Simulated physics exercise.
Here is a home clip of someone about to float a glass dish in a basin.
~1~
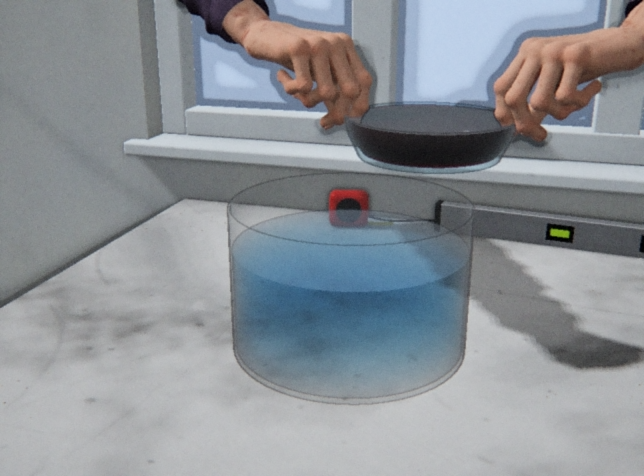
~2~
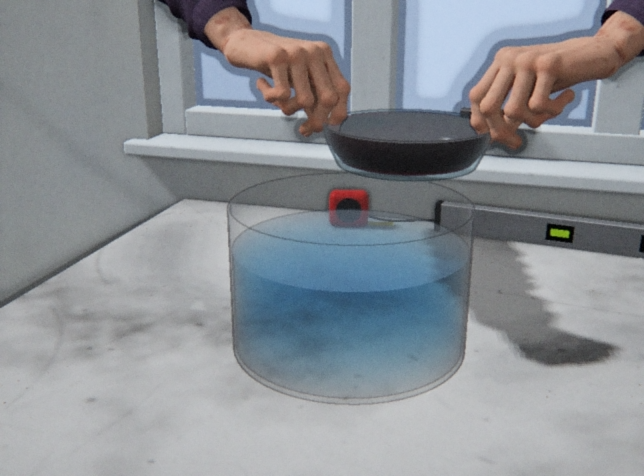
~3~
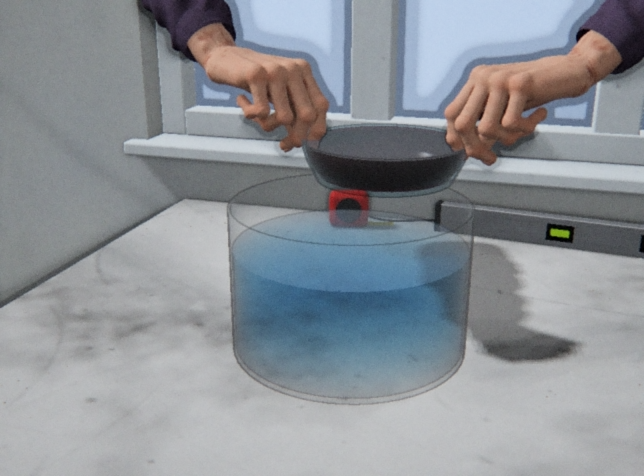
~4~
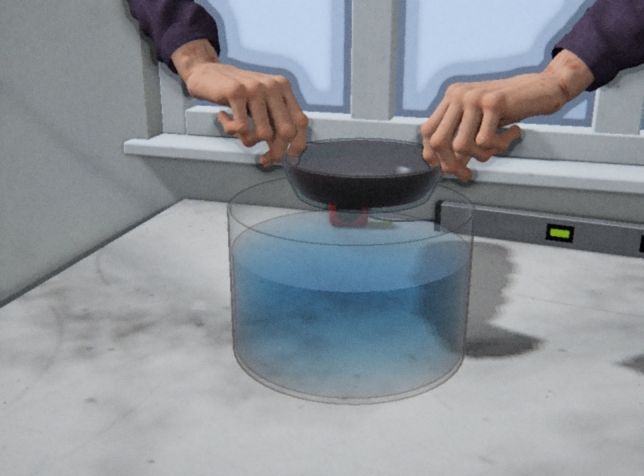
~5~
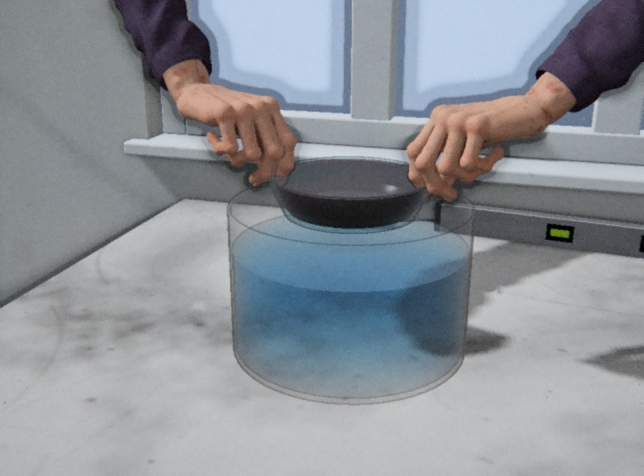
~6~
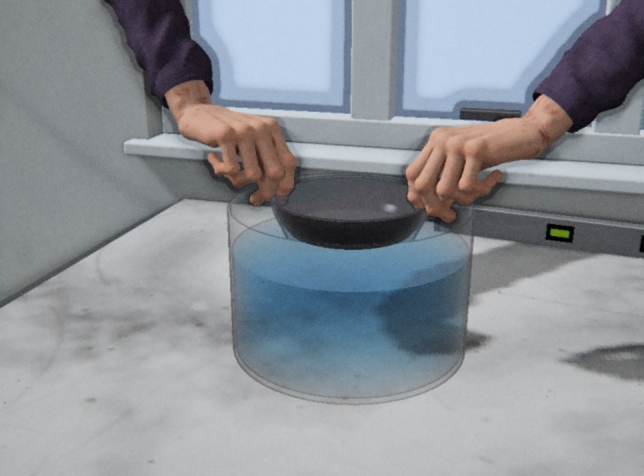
On a marble counter by a window, two hands lowering a dark round dish leftward and down into a clear basin of blue water.
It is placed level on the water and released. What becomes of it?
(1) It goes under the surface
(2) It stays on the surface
(1) It goes under the surface.
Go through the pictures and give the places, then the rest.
Dish (429, 133) nearly full; above the basin, in the first picture.
Dish nearly full, surface at (408, 127); coming down, in the second picture.
Dish (385, 157) nearly full; lower, in the third picture.
Dish nearly full, surface at (364, 158); lower still, in the fourth picture.
Dish (351, 191) nearly full; close to the surface, in the fifth picture.
Dish nearly full, surface at (351, 199); just over the surface, in the sixth picture.
A moment on, the dish dips into the water.
Further on, water pours in over its rim.
When it is over, the dish lies on the bottom.
